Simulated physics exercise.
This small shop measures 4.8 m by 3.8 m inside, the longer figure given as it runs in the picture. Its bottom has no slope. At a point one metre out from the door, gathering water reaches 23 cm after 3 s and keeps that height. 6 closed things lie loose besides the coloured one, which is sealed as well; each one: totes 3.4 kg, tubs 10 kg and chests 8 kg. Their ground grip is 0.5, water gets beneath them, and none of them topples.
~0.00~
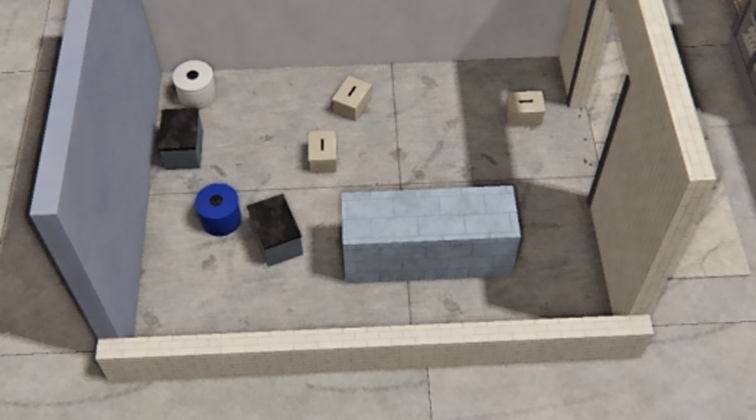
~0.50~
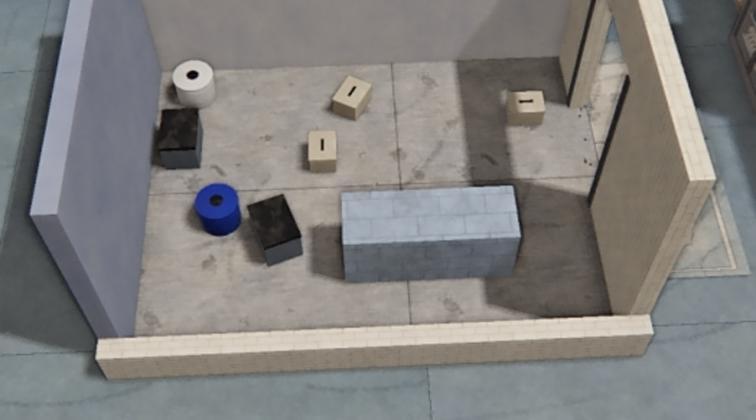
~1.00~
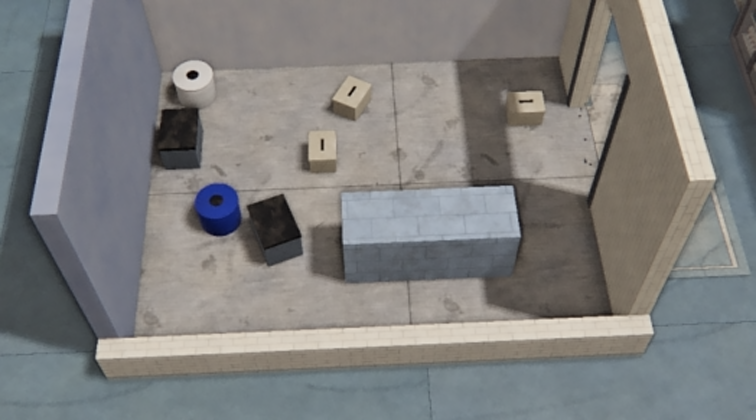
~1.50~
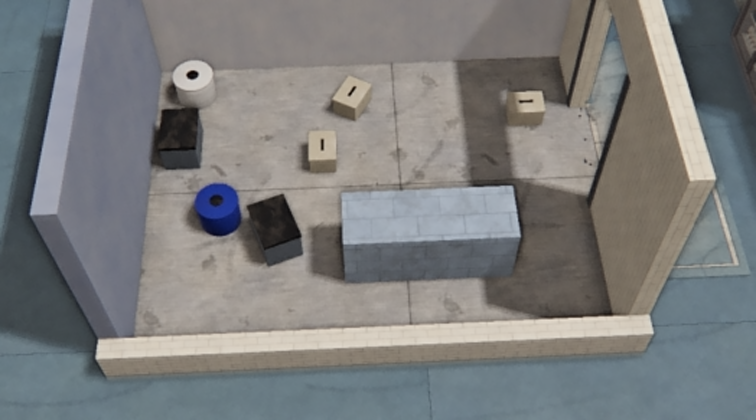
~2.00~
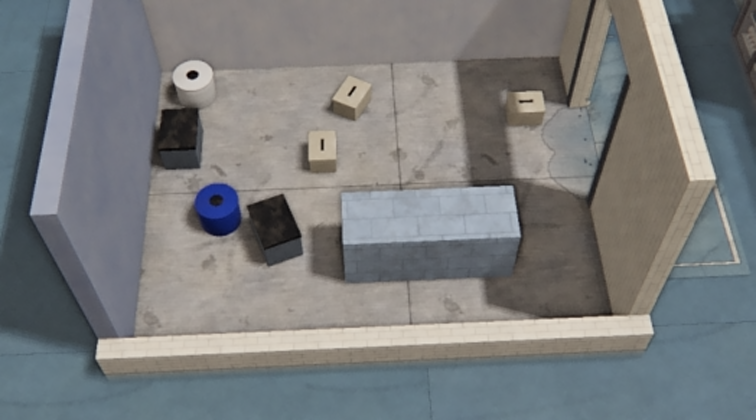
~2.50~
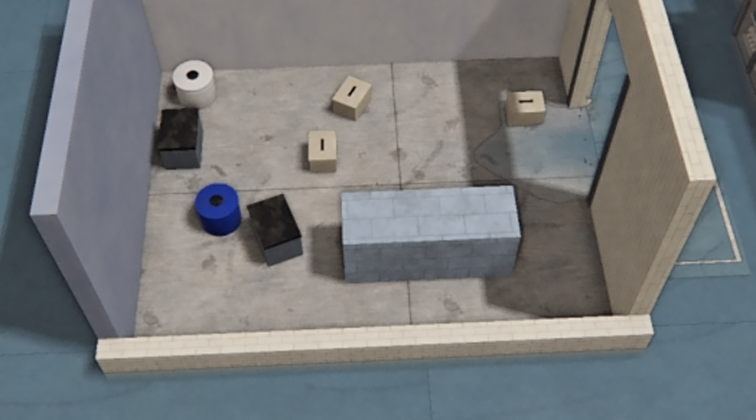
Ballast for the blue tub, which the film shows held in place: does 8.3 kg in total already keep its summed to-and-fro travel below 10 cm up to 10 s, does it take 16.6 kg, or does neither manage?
Neither mass.
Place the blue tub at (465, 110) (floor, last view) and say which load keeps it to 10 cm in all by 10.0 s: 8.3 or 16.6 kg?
Well, no option works.
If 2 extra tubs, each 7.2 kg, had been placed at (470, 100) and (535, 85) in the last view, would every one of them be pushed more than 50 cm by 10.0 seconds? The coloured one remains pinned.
Beyond, below.
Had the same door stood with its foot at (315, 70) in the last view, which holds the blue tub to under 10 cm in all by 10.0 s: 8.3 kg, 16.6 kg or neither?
In that setup neither mass works.
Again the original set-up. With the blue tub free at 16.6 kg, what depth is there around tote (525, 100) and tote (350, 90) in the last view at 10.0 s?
Roughly 4 and 13 cm.
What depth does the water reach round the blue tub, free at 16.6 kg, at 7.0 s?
About 5 cm.
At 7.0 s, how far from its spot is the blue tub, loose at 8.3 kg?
I'd put it at roughly 100 cm.
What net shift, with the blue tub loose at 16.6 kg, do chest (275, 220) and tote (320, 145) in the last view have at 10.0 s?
140 cm and 200 cm respectively.
After 3.5 s the blue tub would be 0 cm from its start with 8.3 kg and 0 cm from its start with 16.6 kg; 0 cm of water round it then.
After 4.5 s the blue tub would be 0 cm from its start with 8.3 kg and 0 cm from its start with 16.6 kg; 0 cm of water round it then.
After 7.0 s the blue tub would be 99 cm from its start with 8.3 kg and 8 cm from its start with 16.6 kg; 5 cm of water round it then.
After 10.0 s the blue tub would be 195 cm from its start with 8.3 kg and 100 cm from its start with 16.6 kg; 14 cm of water round it then.
